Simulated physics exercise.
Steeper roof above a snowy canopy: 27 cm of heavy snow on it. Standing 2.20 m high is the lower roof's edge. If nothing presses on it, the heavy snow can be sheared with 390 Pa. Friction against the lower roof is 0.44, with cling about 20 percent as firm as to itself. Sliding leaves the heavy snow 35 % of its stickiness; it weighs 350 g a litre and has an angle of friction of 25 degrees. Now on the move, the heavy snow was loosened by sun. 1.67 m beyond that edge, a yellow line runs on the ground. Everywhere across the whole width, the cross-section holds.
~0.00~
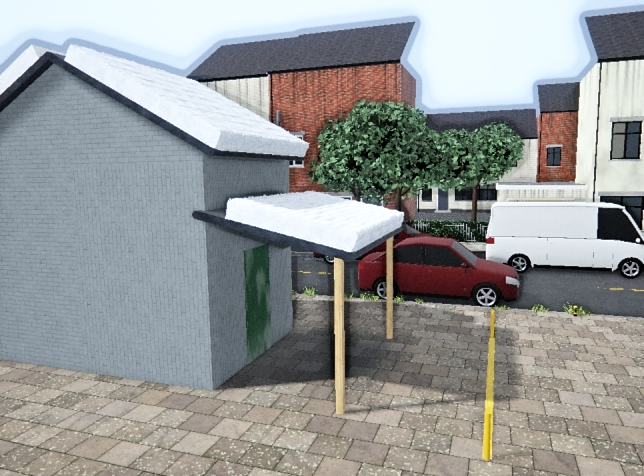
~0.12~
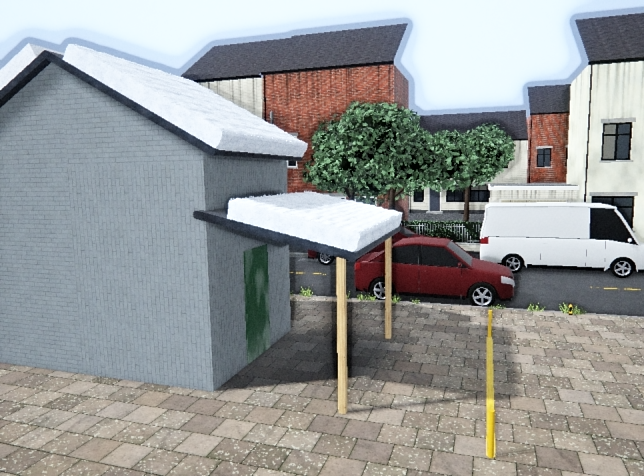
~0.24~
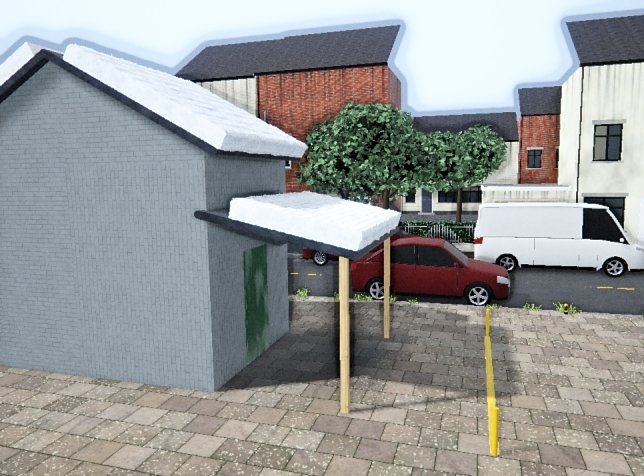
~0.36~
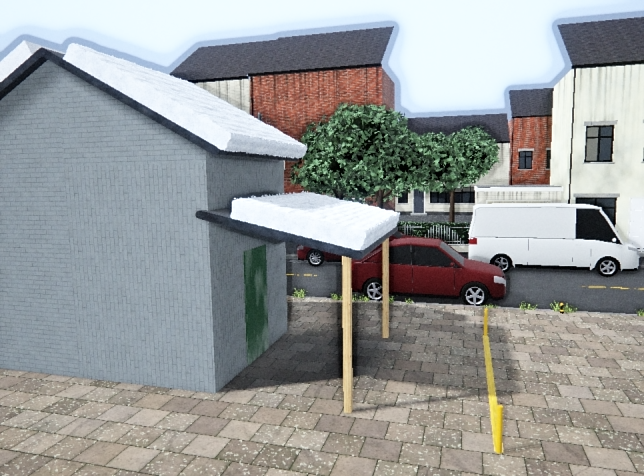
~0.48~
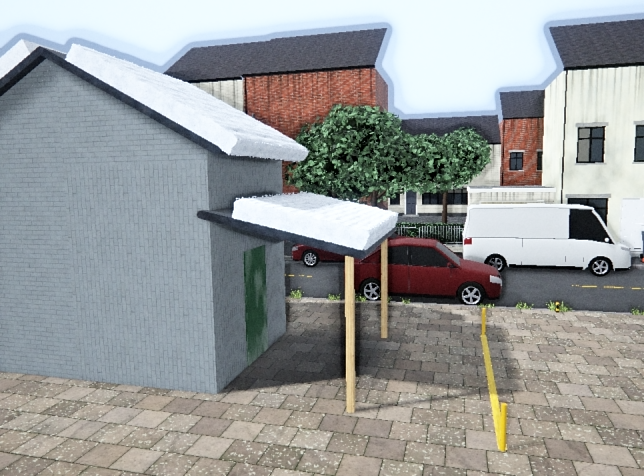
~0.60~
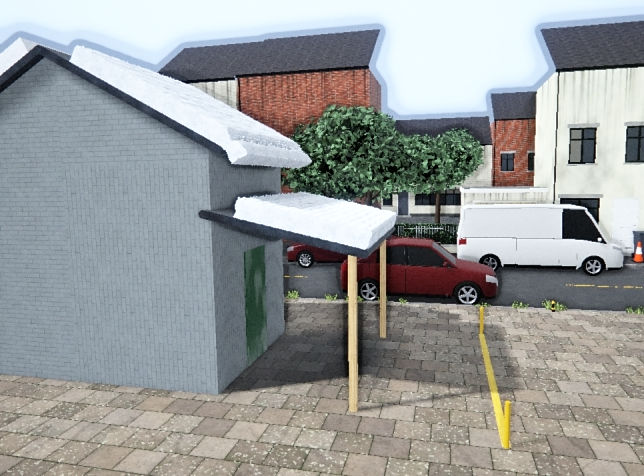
Thick snow slowly sliding down the steeper roof of a grey brick building above a snow-covered canopy, with parked vehicles behind.
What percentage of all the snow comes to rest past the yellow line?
About 8 %.
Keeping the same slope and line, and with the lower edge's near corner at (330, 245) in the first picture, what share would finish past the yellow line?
That would be roughly 16 percent.
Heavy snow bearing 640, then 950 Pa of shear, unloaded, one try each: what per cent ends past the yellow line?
The two runs give near 0 % and near 0 % respectively.
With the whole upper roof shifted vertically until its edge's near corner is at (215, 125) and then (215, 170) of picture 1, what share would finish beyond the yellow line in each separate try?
First try 18 %, second try 0 %.
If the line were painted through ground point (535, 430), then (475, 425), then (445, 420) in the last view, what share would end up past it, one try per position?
In order, some 4, 14 and 25 percent would end past it.
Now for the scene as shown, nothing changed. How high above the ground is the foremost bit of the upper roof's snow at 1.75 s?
Close to 2.8 metres, I reckon.
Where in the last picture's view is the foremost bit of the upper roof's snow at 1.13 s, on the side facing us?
Pixel: Approx. (282, 204).
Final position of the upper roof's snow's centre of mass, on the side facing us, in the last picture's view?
That point lands roughly at (376, 306).
After 1.13 s, none is below the lower edge and 0 % is past the line.
After 1.75 s, none is below the lower edge and 0 % is past the line.
After 2.38 s, none is below the lower edge and 0 % is past the line.
After 3.00 s, 33 % is below the lower edge and 0 % is past the line.
After 4.70 s, 43 % is below the lower edge and 8 % is past the line.
